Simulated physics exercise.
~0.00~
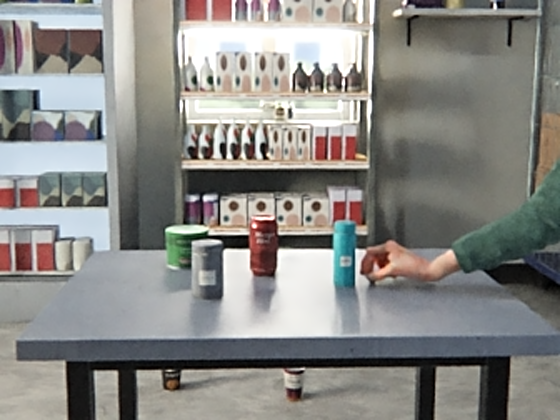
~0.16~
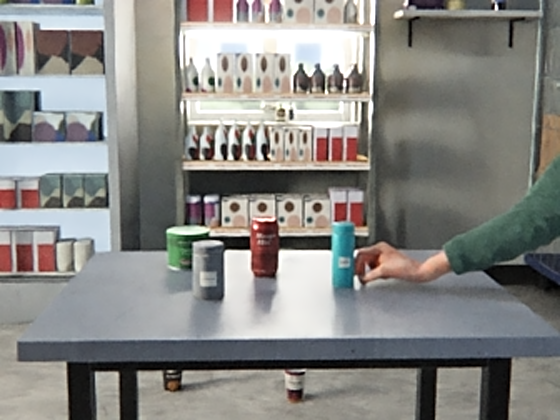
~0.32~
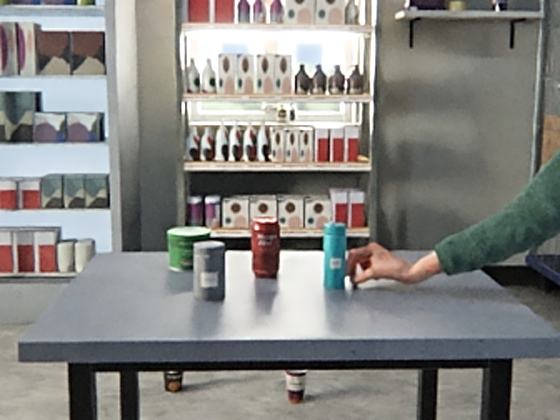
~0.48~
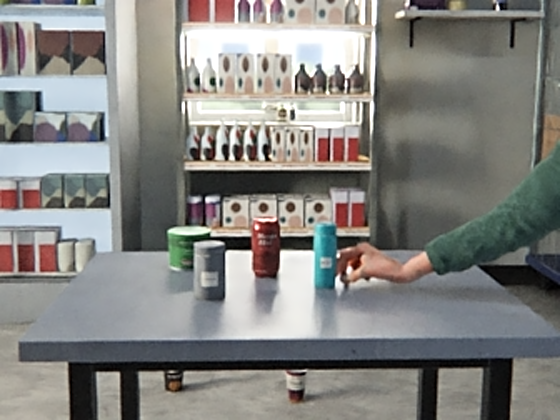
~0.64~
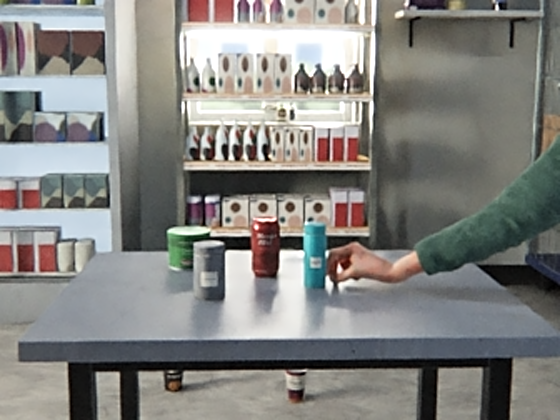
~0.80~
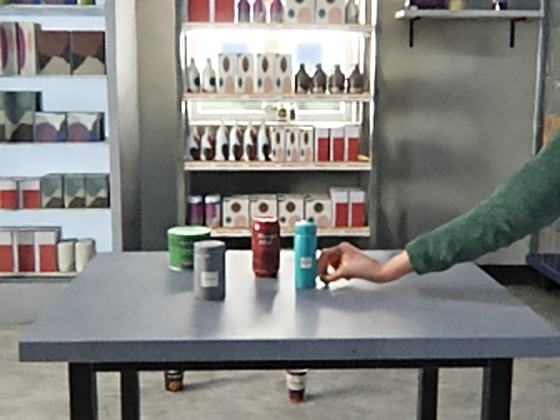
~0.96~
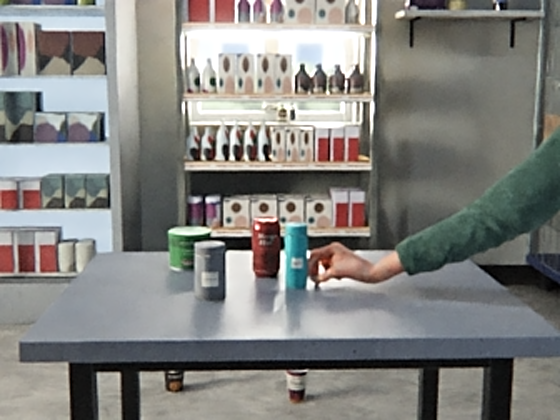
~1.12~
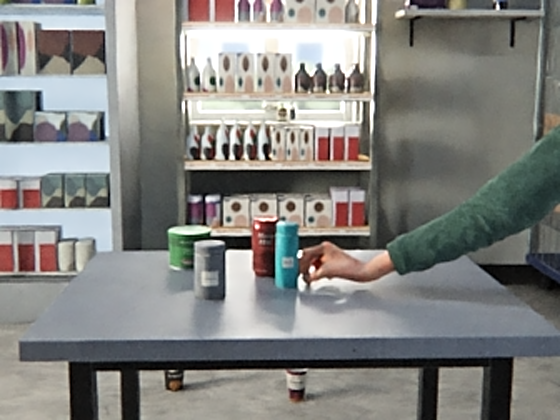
We see a hand in a green sleeve beside a turquoise shaker on a grey table, pushing it steadily left toward a red can. The shaker stays upright and ends close beside the can, while the can, a grey jar and a green tub stay put.
